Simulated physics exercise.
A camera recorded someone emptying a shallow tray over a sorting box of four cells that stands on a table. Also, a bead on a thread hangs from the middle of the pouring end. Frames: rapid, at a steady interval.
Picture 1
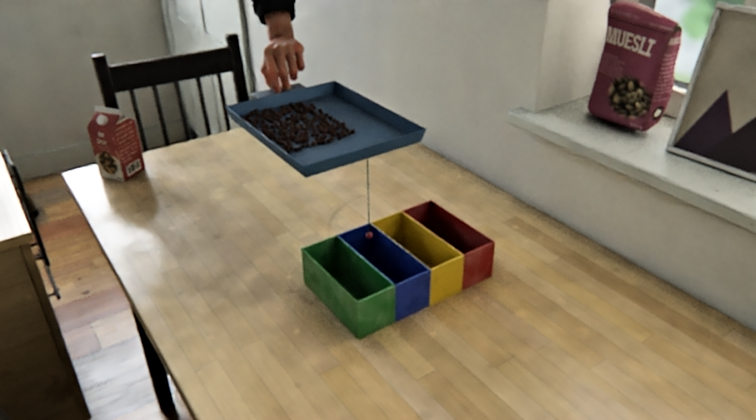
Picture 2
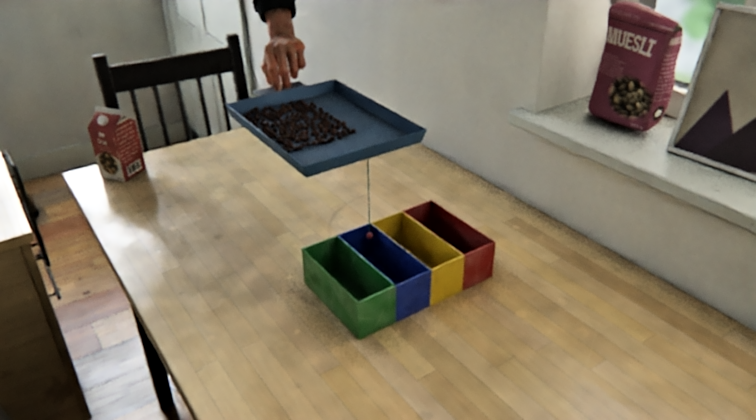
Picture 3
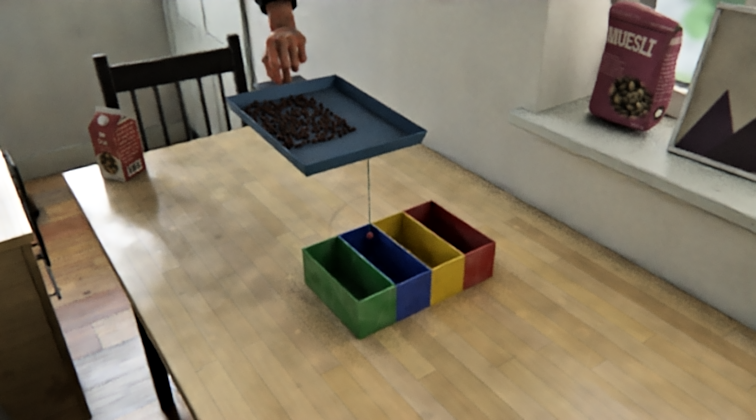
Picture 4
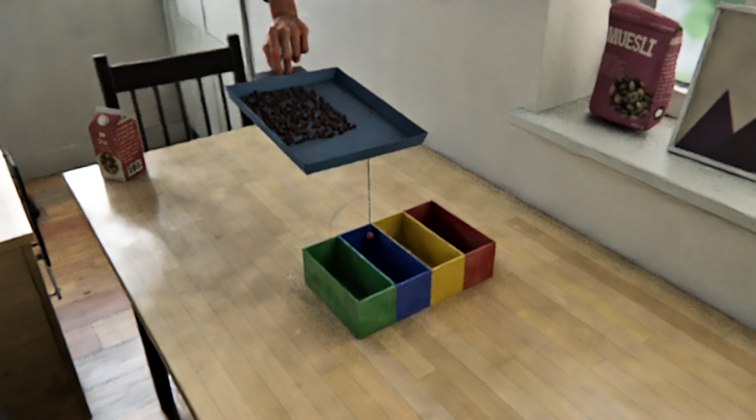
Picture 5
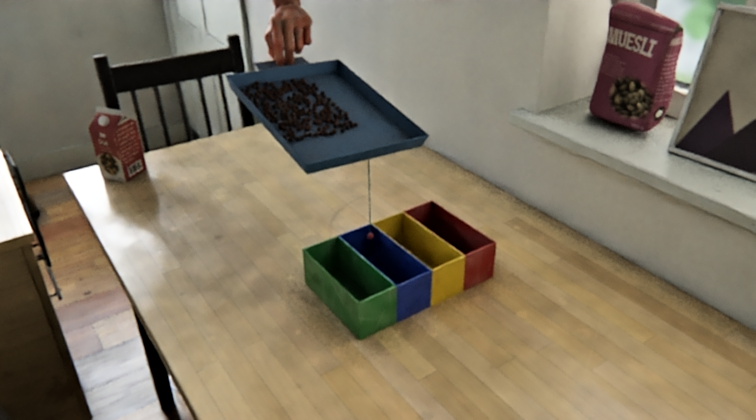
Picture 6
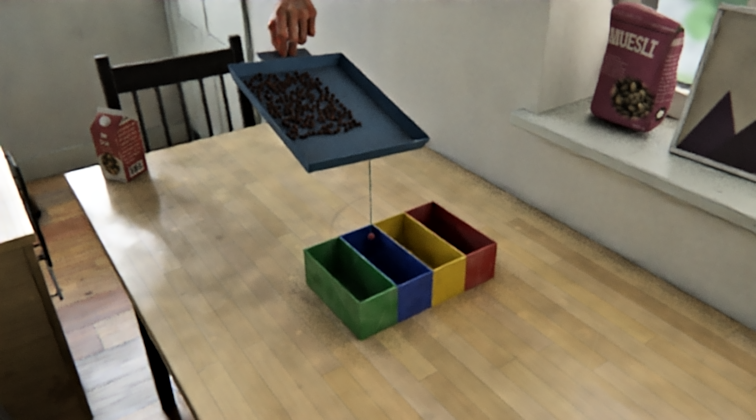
A blue tray of dark berries, held by a hand above green, blue, yellow and red compartments on a wooden table, started nearly level, then gradually tilted as the hand raised its far end.
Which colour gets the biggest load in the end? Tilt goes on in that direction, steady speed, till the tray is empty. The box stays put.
The yellow cell gets the biggest load.
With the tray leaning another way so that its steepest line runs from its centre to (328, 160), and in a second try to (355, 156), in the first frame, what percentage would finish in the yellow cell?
Respectively 0 and 0 in a hundred.
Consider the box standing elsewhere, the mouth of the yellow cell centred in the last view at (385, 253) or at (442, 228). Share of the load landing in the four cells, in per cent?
Close to 80 in a hundred, then close to 100 in a hundred.
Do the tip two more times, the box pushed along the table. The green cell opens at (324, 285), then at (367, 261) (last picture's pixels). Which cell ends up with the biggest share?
Run one gives the cell in red; run two gives the yellow one.
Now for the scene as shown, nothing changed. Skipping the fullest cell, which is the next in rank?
Just behind the top cell comes red.
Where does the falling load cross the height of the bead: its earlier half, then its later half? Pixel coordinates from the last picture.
The leading part at (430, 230), the rest of it at (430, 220).
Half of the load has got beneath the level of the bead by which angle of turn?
Somewhere around 100 degrees.
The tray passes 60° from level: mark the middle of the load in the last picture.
(399, 151).
Soon, tray tipped steeply; most on the tray; a small part in the yellow cell; a stray few in the red cell; a small part falling or outside the box.
A while on, tray tipped right over; a small part on the tray; about a third in the yellow cell; a small part in the red cell; a stray few in the blue cell; about a third falling or outside the box.
Towards the end, tray tipped past a quarter turn; about two thirds in the yellow cell; about a third in the red cell; a small part in the blue cell; a stray few falling or outside the box.
Finally, tray tipped past a quarter turn; about two thirds in the yellow cell; about a third in the red cell; a small part in the blue cell; none in the green cell; a stray few outside the box.
